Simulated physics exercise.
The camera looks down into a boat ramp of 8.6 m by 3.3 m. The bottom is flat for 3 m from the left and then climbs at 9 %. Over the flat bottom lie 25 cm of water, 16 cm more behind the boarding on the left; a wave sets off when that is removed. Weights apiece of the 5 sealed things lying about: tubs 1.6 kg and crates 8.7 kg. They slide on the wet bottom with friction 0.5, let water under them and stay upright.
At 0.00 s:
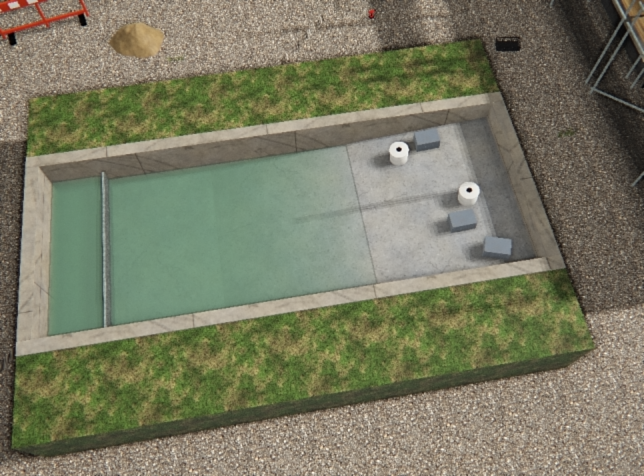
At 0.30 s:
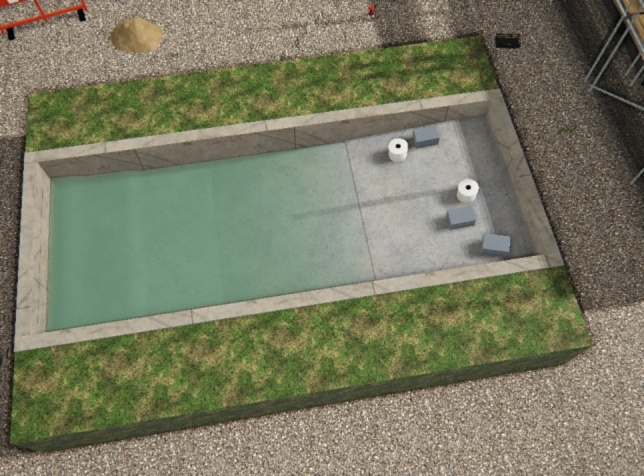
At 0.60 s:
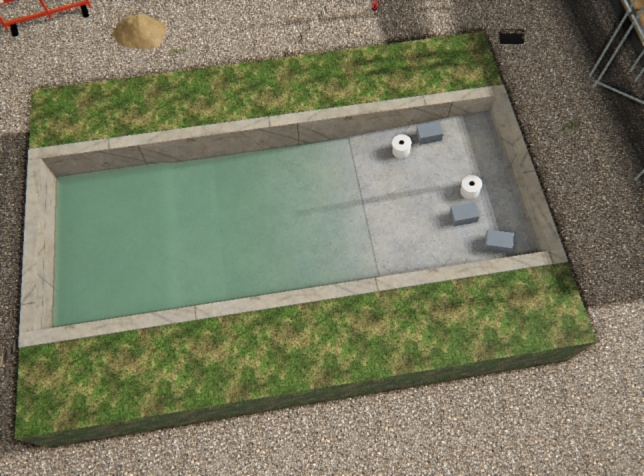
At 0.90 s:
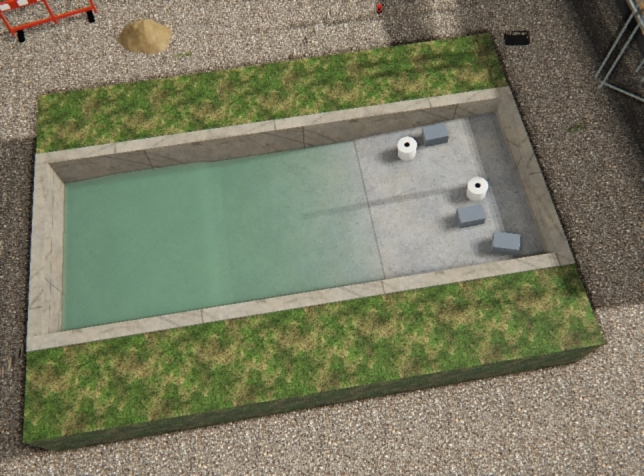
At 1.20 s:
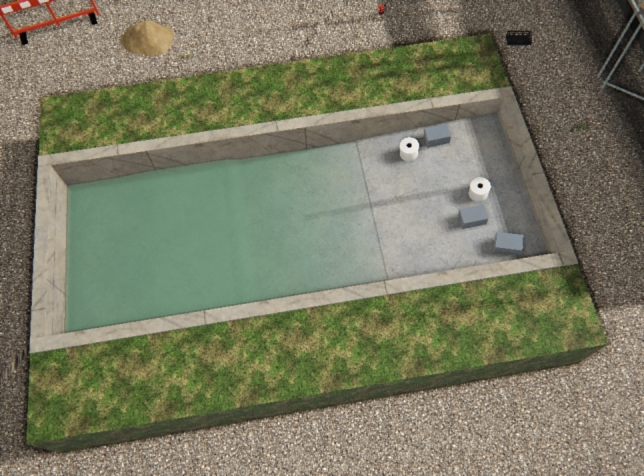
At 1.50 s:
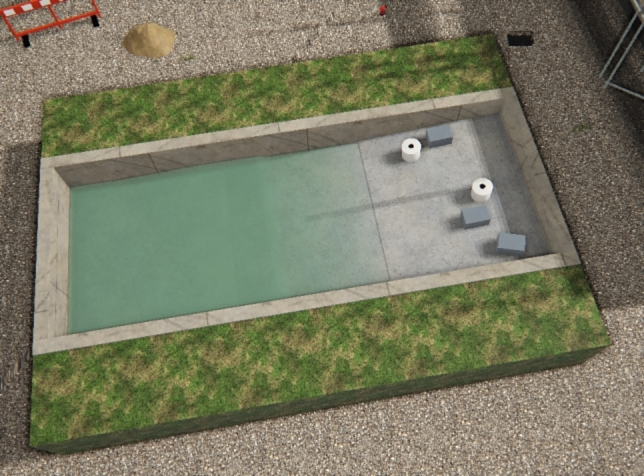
In this clip, a thin barrier standing across the left end of a stone-edged basin of green water disappears, and a faint ripple shows in the water, while two white tubs and three grey crates stay put on the bare floor.
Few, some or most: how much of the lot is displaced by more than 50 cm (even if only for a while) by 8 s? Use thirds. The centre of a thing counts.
Share: Less than a third.
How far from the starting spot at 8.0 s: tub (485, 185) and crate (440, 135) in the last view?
In that order: 0 cm, 0 cm.
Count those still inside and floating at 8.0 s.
1 of them.
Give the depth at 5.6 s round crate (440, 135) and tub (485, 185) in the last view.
Roughly 2 and 1 cm.
After 2.1 s 0 of 5 are over 50 cm from their spots; 0 afloat.
After 3.6 s 0 of 5 are over 50 cm from their spots; 0 afloat.
After 5.6 s 0 of 5 are over 50 cm from their spots; 1 afloat.
After 8.0 s 1 of 5 are over 50 cm from their spots, and 1 have been at some point; 1 afloat.
